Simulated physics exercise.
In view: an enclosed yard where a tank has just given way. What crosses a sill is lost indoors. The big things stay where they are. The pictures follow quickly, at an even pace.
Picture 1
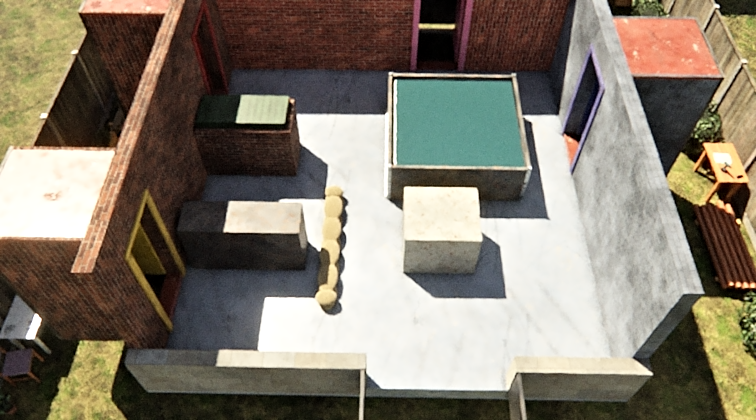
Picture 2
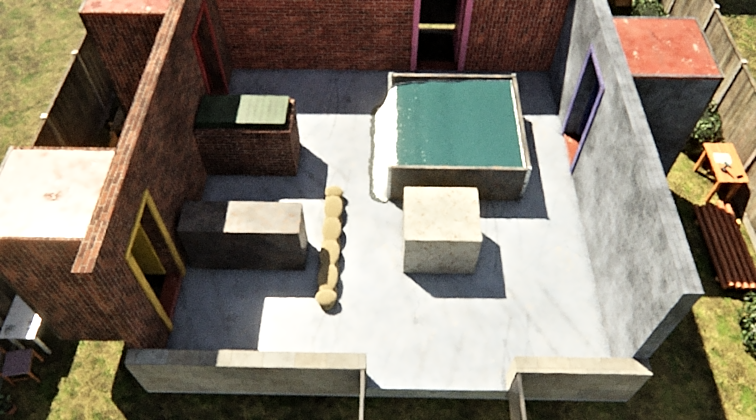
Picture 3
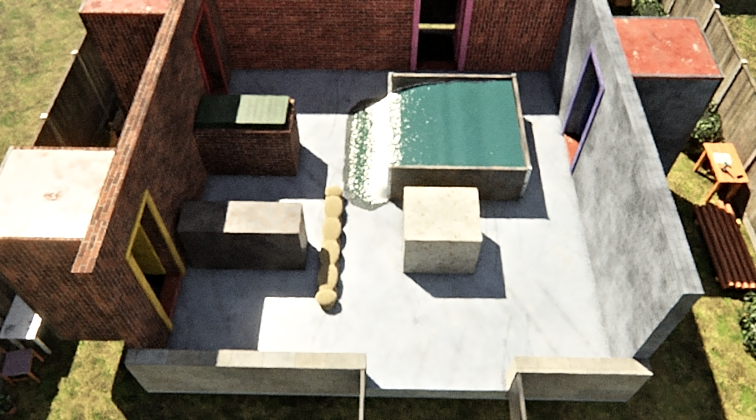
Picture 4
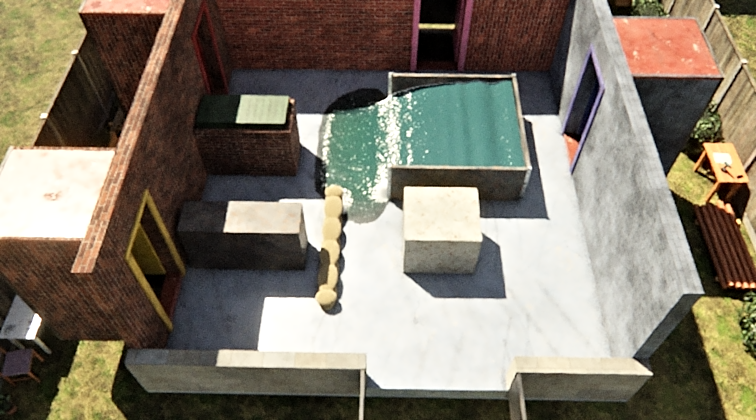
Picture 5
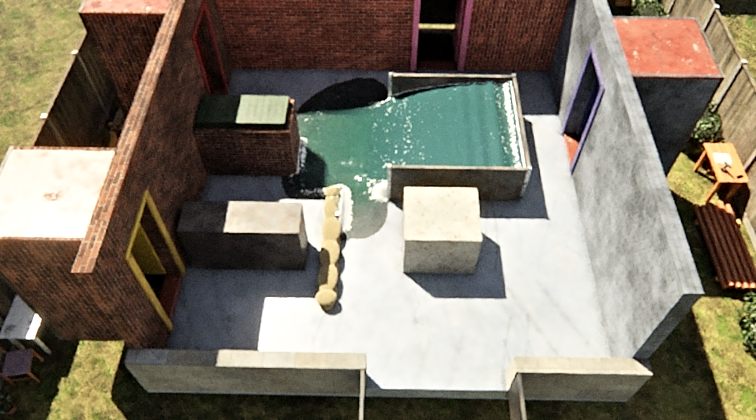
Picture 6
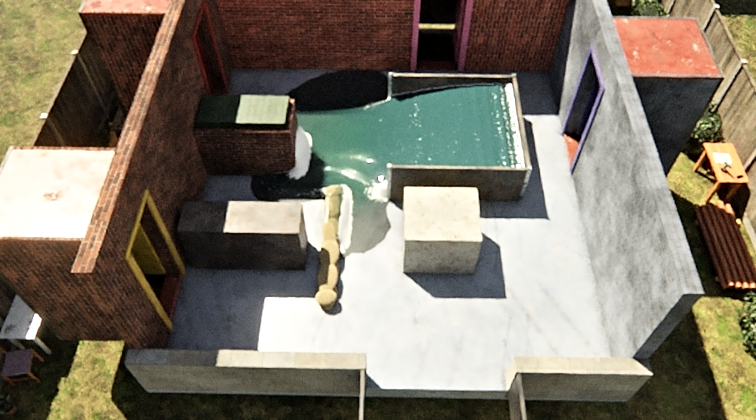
In a walled yard of brick and grey concrete, a square open tank of green water stands whole and still. Its left side gives way and water pours out in a foaming front, spreading leftward across the pale floor to the brick block and around the row of rounded tan shapes.
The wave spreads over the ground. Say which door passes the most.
The red door.
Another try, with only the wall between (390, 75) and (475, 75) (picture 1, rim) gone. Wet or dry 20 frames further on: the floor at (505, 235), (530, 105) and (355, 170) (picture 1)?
As listed: No water, awash, clear.
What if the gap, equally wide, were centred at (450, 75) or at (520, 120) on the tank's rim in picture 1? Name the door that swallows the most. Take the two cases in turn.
Case one the door marked pink, case two the blue one.
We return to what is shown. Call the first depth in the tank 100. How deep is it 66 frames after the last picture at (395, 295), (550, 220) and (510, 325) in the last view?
Roughly 4, 4 and 6 per cent, in turn.
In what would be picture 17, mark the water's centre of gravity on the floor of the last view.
Around (345, 150).
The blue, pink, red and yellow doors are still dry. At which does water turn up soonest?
The door marked red.
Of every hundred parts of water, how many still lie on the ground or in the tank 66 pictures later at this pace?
I make it 84 per cent.
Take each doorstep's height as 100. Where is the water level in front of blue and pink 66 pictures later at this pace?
Near 50 and 130 in a hundred.
A moment on, water covers 40 % of the floor; blue door not reached, pink door not reached, yellow door not reached, red door some in.
Next, water covers 45 % of the floor; blue door not reached, pink door not reached, yellow door wet at the sill, nothing in, red door a lot in.
Then, water covers 55 % of the floor; blue door not reached, pink door not reached, yellow door wet at the sill, nothing in, red door a lot in.
Later, water covers 70 % of the floor; blue door wet at the sill, nothing in, pink door a trickle in, yellow door wet at the sill, nothing in, red door a lot in.
In the end, water covers 95 % of the floor; blue door wet at the sill, nothing in, pink door some in, yellow door wet at the sill, nothing in, red door a lot in; the red door has let in the most.
